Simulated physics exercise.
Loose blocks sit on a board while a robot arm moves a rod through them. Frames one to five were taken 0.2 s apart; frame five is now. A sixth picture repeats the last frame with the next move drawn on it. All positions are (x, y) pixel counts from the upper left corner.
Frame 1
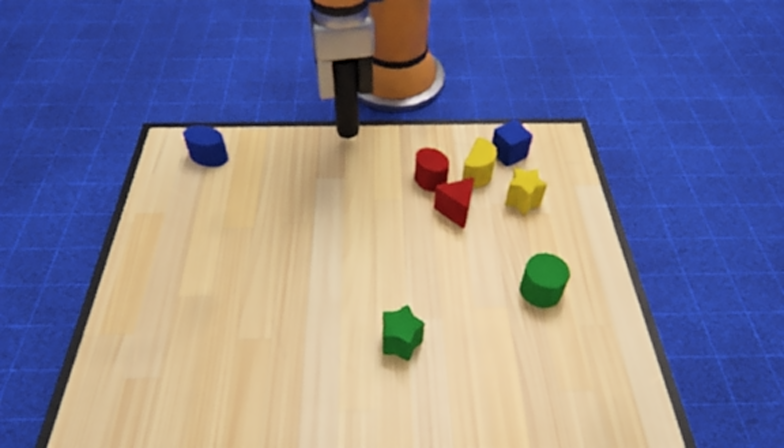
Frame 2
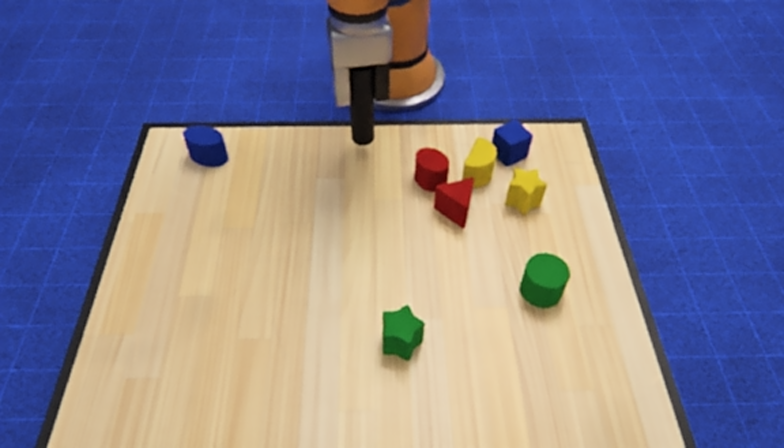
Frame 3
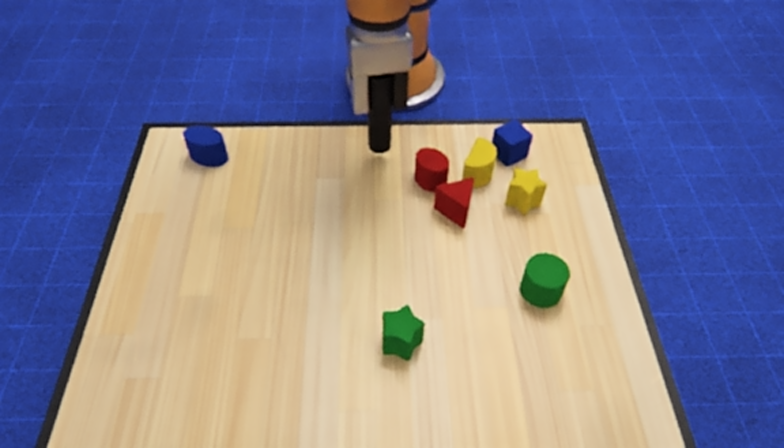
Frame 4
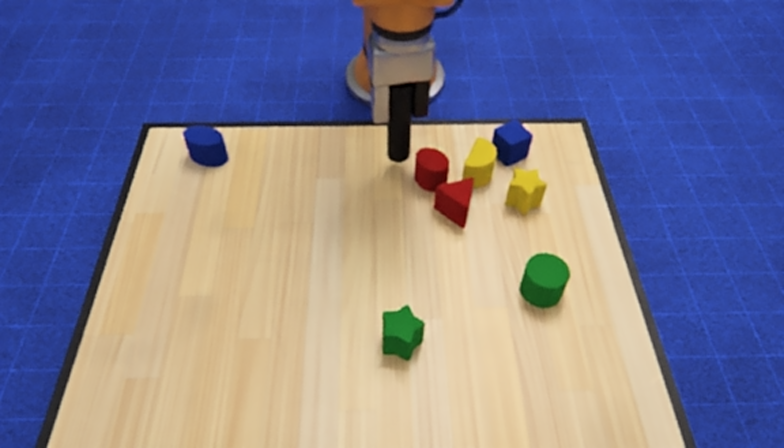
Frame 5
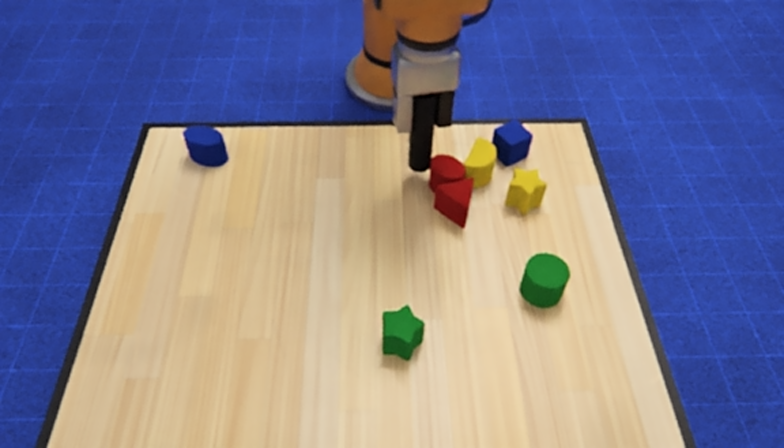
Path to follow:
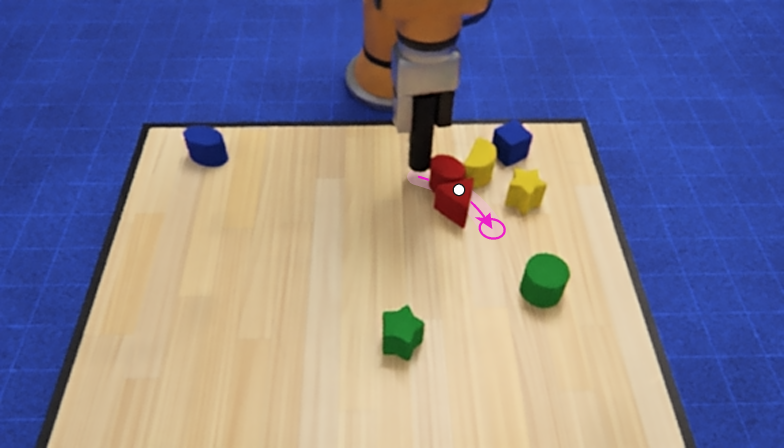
A robot arm moves its rod right across the board and nudges a red block.
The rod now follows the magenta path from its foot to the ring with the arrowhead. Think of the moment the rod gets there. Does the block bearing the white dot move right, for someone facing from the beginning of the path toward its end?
Yes, it checks out.
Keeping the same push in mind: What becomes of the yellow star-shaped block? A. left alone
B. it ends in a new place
I'll go with B - it ends in a new place.
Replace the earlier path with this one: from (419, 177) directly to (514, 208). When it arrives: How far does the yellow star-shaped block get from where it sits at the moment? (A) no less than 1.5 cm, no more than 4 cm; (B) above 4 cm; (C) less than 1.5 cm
(A)
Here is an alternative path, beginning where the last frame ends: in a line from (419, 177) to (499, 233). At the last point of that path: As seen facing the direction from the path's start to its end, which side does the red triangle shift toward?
It goes right.
The line goes from (419, 177) via (449, 188) and (474, 205), ending at (492, 229); the dot is on the red triangle.
What follows on the original path. One third of the way, rod (451, 176); red elliptical block (479, 178); red triangle (468, 198), turned 45° clockwise; yellow D-shaped block (490, 155), turned 50° anticlockwise.
Two thirds of the way, rod (477, 193); red elliptical block (508, 195); red triangle (469, 201), turned 50° clockwise; yellow D-shaped block (491, 155), turned 55° anticlockwise; yellow star-shaped block (535, 181), turned 30° anticlockwise.
At the end, rod (495, 217); red elliptical block (530, 209), turned 40° anticlockwise; red triangle (472, 212), turned 85° clockwise; yellow D-shaped block (491, 155), turned 55° anticlockwise; yellow star-shaped block (538, 182), turned 40° anticlockwise.
